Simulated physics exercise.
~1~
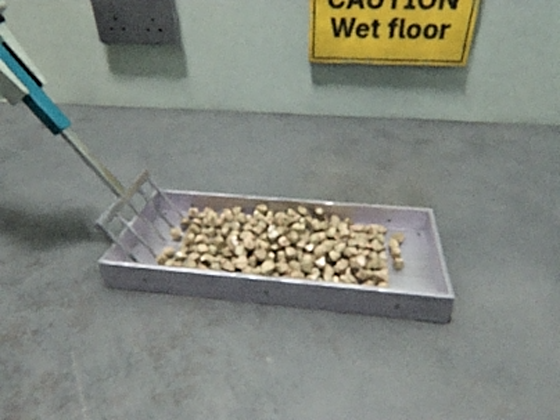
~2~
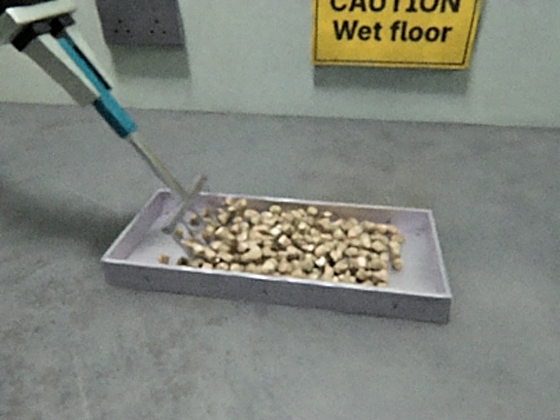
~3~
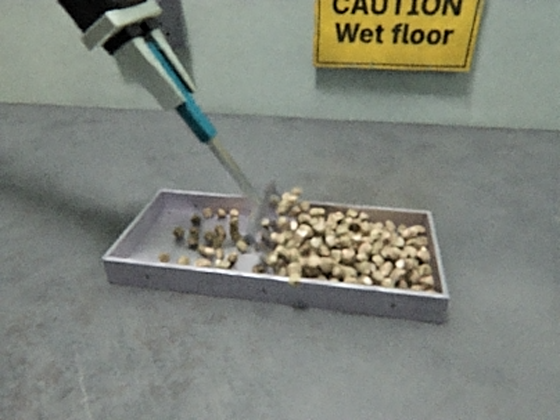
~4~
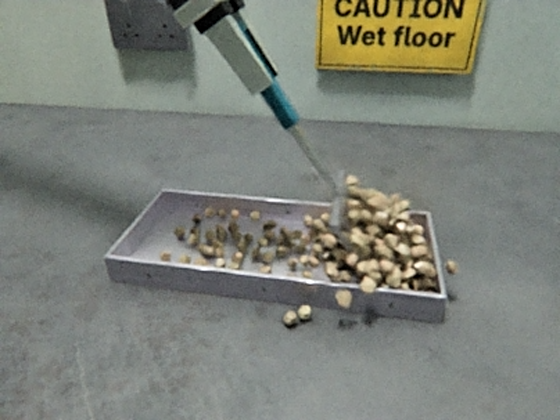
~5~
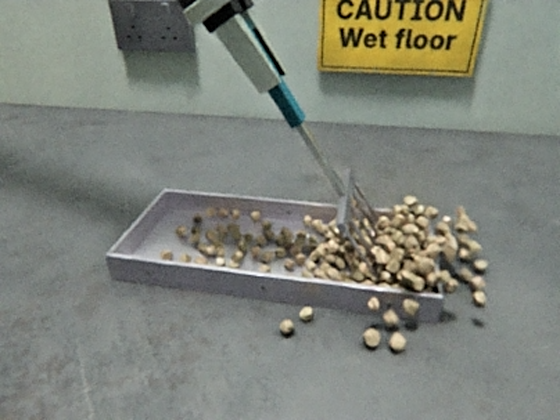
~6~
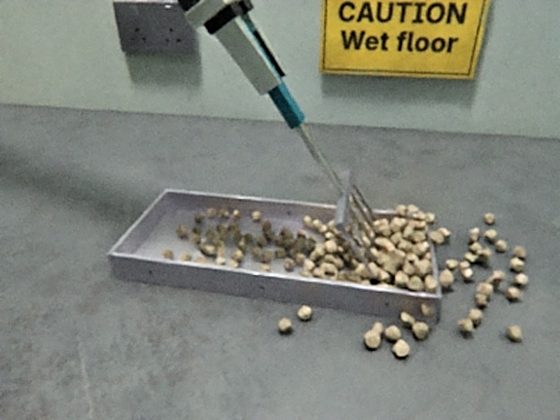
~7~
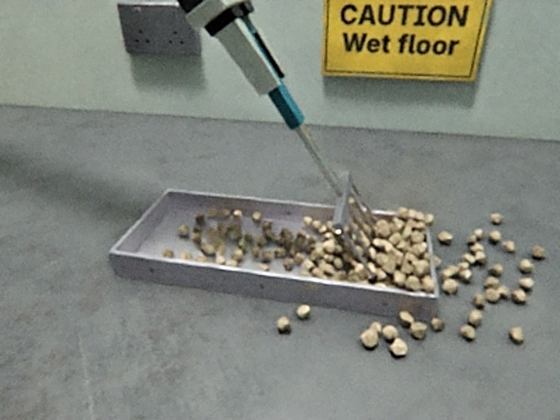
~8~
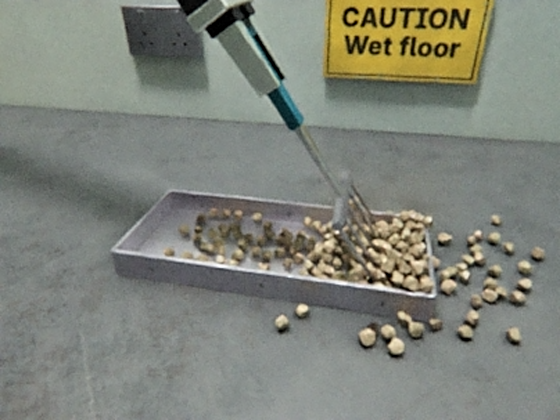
On a grey tabletop, a robot-held fork pushes pebbles right, spilling some over the tray's edge.
